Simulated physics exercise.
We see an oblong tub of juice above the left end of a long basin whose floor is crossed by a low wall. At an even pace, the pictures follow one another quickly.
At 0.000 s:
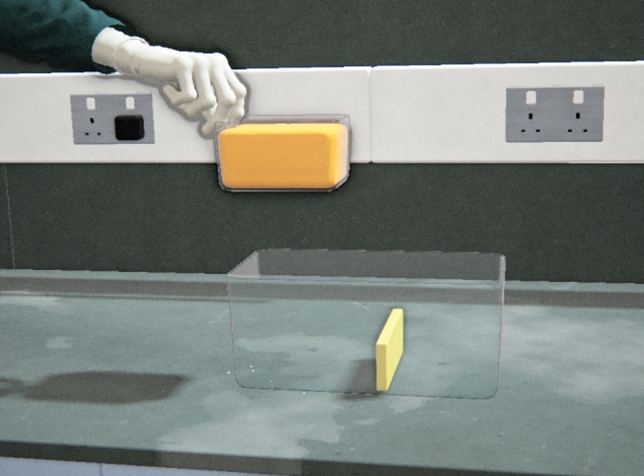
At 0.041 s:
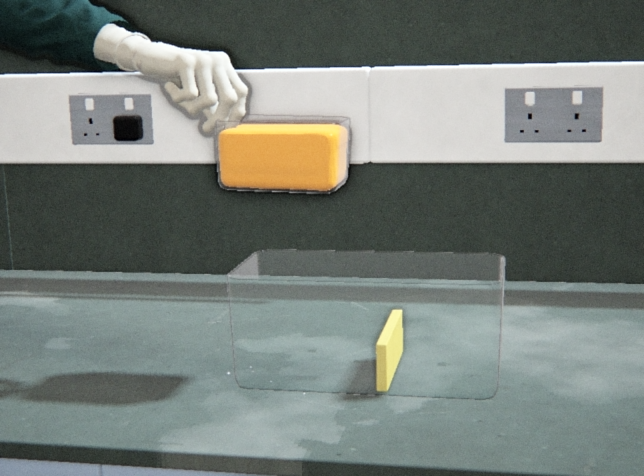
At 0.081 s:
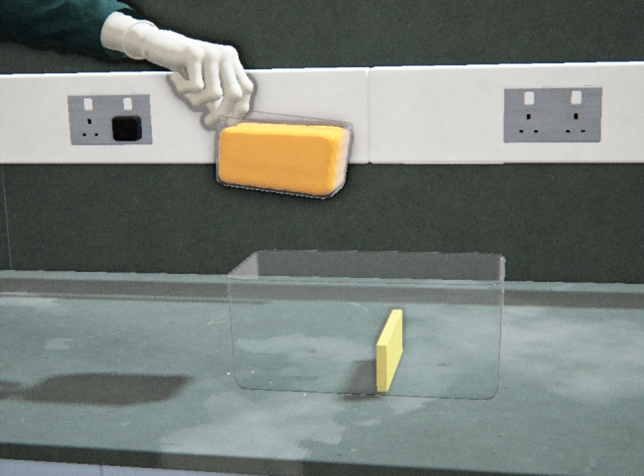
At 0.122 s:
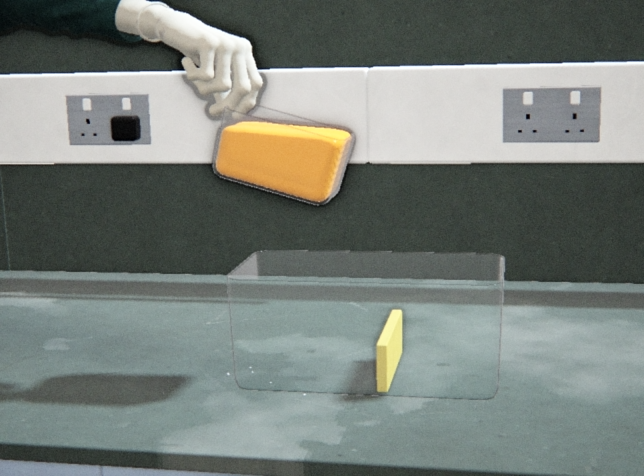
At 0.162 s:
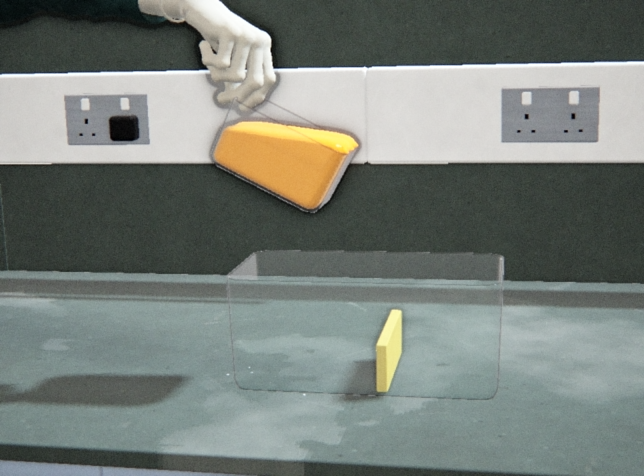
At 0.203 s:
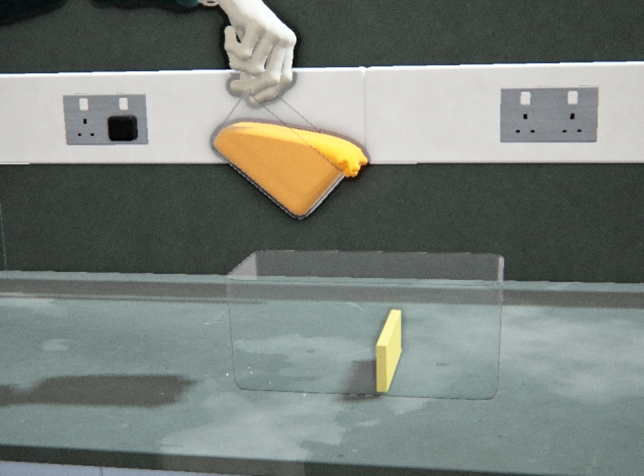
A pale hand tilting a clear tub of orange juice rightward above a long transparent basin, juice starting over its lower edge.
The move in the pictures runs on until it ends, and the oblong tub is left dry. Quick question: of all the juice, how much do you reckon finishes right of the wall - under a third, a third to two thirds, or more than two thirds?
My call is that the right side sits mid-range, from a third up to two thirds.
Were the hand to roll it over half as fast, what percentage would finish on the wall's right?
70 per cent or thereabouts.
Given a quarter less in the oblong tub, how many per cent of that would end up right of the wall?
About 25 in a hundred.
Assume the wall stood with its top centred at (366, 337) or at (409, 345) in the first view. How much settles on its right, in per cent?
Well, it's close to 65 per cent for the first one, then 30 per cent for the other.
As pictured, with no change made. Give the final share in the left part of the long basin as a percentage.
I'd put it at about 55 per cent.
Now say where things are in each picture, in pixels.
In the first frame, it leans 0°; its right rim is at (343, 120); the juice meets the walls at (228, 129) and (343, 128); the long basin's rim runs from (243, 264) to (503, 270); the wall's top is at (390, 327).
In the second frame, it leans 2°; its right rim is at (344, 122); the juice meets the walls at (228, 129) and (343, 129).
In the third frame, it leans 7°; its right rim is at (347, 129); the juice meets the walls at (230, 127) and (345, 132).
In the fourth frame, it leans 16°; its right rim is at (349, 139); the juice meets the walls at (231, 127) and (349, 135).
In the fifth frame, it leans 27°; its right rim is at (350, 152); the juice meets the walls at (230, 128) and (349, 145); 3 per cent is over the edge.
In the sixth frame, it leans 40°; its right rim is at (348, 168); the juice meets the walls at (228, 127) and (341, 152); 8 per cent is over the edge.
A moment on, the oblong tub is tipped right over and 11 per cent is still to pour, 20 is left of the wall and 36 right of it.
Next, the oblong tub is tipped right over and 1 per cent is still to pour, 49 is left of the wall and 40 right of it.
Then the oblong tub is tipped right over and 0 per cent is still to pour, 56 is left of the wall and 41 right of it.
Later the oblong tub is tipped right over and 0 per cent is still to pour, 57 is left of the wall and 41 right of it.
Finally, 57 per cent lies left of the wall, 41 right of it and 2 outside.
